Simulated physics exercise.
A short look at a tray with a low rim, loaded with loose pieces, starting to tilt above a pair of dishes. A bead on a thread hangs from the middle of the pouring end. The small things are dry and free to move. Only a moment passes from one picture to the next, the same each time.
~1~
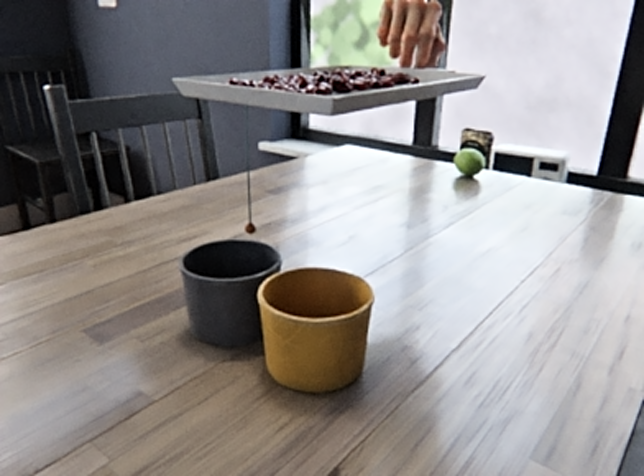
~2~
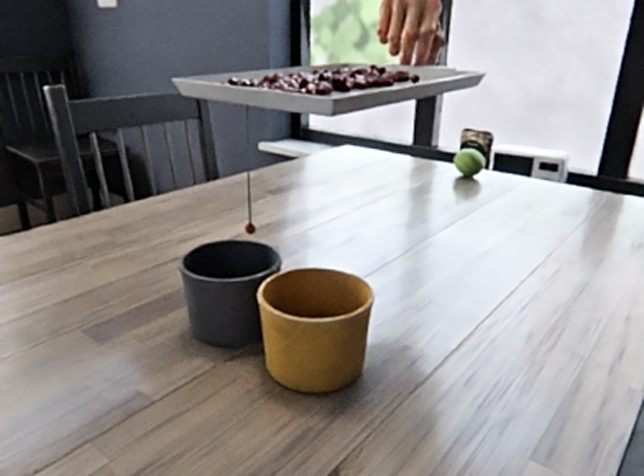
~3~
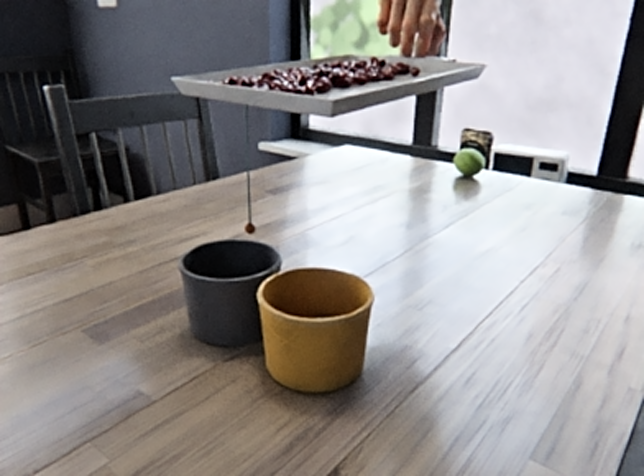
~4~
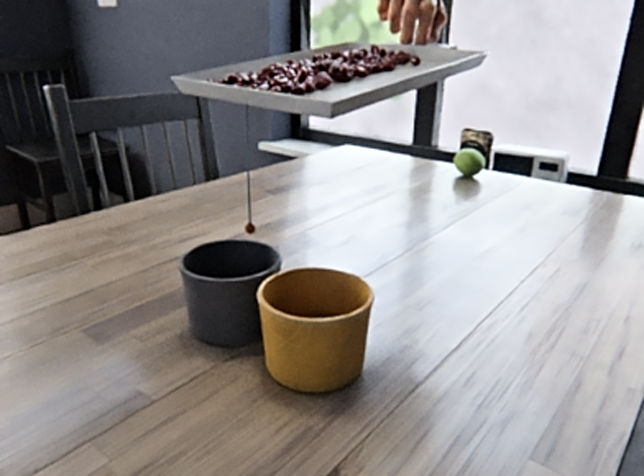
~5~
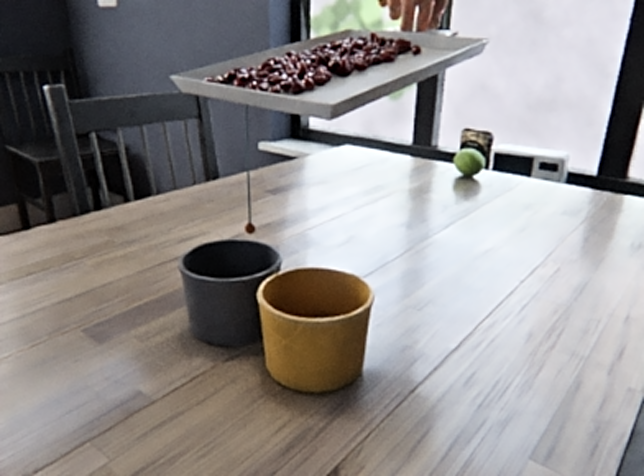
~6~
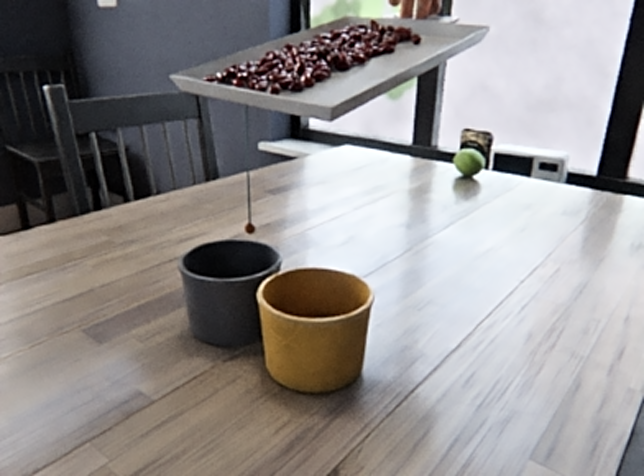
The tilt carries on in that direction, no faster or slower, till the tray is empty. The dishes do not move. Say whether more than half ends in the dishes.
Together they catch the larger part.
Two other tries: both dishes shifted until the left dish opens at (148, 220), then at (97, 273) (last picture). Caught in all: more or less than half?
First not half, then under half.
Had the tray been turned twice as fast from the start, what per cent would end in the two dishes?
Roughly 50 in a hundred.
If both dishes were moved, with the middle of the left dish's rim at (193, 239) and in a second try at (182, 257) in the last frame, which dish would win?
At the first place the right-hand dish, at the second right.
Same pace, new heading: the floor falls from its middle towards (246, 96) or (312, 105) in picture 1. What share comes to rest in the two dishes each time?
In turn 20 and 90 in a hundred.
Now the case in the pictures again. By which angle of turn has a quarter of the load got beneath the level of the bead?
Roughly 75°.
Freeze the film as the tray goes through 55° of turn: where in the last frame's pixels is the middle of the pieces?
Roughly at (279, 78).
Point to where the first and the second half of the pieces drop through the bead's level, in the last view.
At about (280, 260), then at (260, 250).
Just after the last frame, tray tipped steeply; the larger part on the tray; about a tenth in the right dish; just a few in the left dish; just a few outside both; about a tenth in the air.
A moment on, tray tipped right over; roughly a third in the right dish; roughly a third in the left dish; about a tenth outside both; about a tenth in the air.
Further on, tray tipped past a quarter turn; roughly half in the right dish; roughly a third in the left dish; about a tenth outside both.
When it is over, tray tipped past a quarter turn; roughly half in the right dish; roughly a third in the left dish; about a tenth outside both.
